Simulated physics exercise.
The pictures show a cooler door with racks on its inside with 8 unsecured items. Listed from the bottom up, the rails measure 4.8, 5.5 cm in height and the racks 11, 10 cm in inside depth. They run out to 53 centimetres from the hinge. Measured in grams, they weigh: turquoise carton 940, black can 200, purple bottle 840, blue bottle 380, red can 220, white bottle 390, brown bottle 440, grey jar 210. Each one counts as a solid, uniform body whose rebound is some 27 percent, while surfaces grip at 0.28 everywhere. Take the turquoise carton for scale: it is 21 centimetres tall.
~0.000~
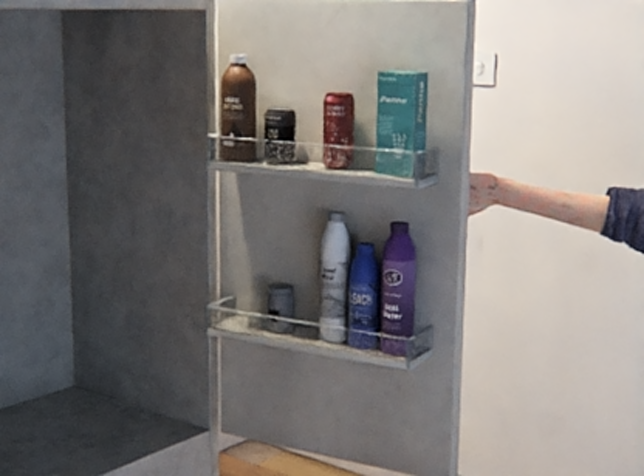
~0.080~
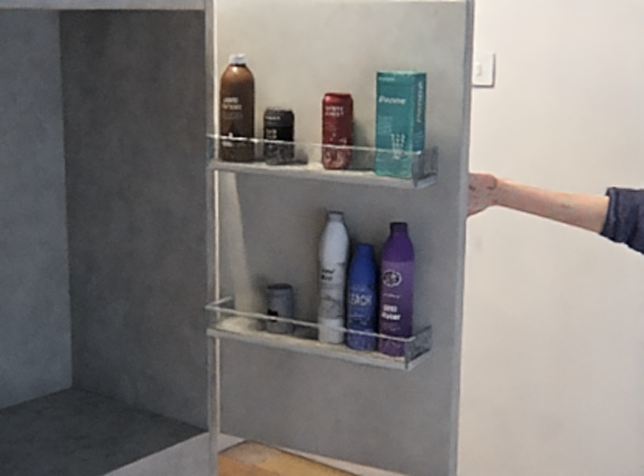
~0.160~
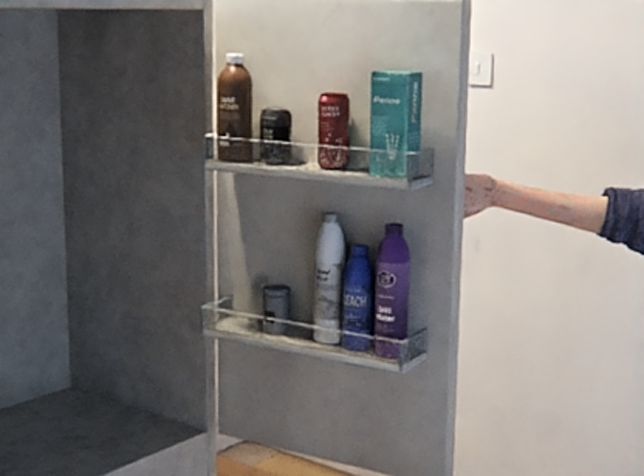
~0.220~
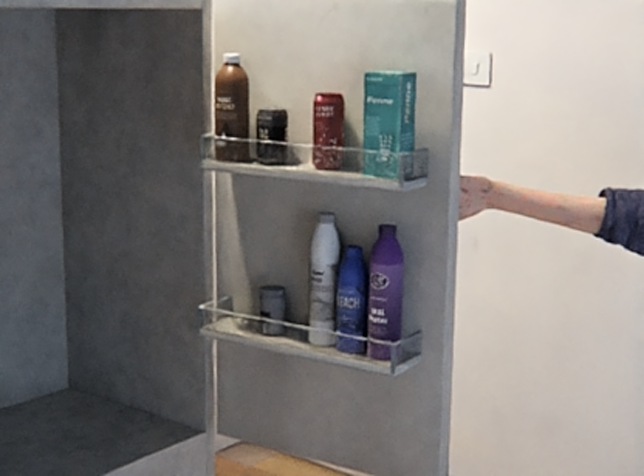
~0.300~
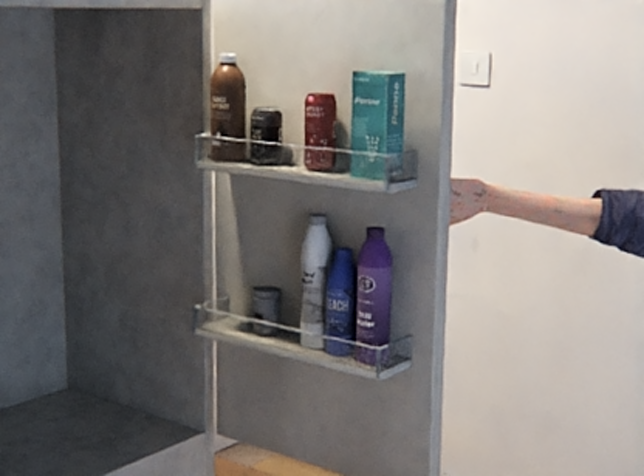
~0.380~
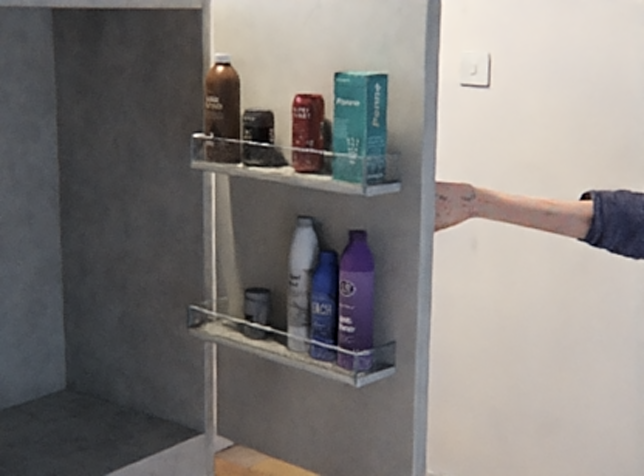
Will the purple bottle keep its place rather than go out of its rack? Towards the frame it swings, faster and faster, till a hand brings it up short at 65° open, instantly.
Displaced from the rack.
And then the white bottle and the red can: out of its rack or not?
The white bottle ends out of its rack; the red can ends in the racks.
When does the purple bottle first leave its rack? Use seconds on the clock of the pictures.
0.7 s, roughly.
By 0.78 s, door at 65°; purple bottle now out of its rack; turquoise carton tilted 45°; white bottle tilted 26°.
By 1.18 s, door at 65°; white bottle now out of its rack; turquoise carton tilted 45°; blue bottle tilted 22°.
When it is over (3.6 s), out of its rack, purple bottle and white bottle; lying over in the racks, turquoise carton; not toppled but over 5 cm from the start, blue bottle; the other 4 within 5 cm of the start.
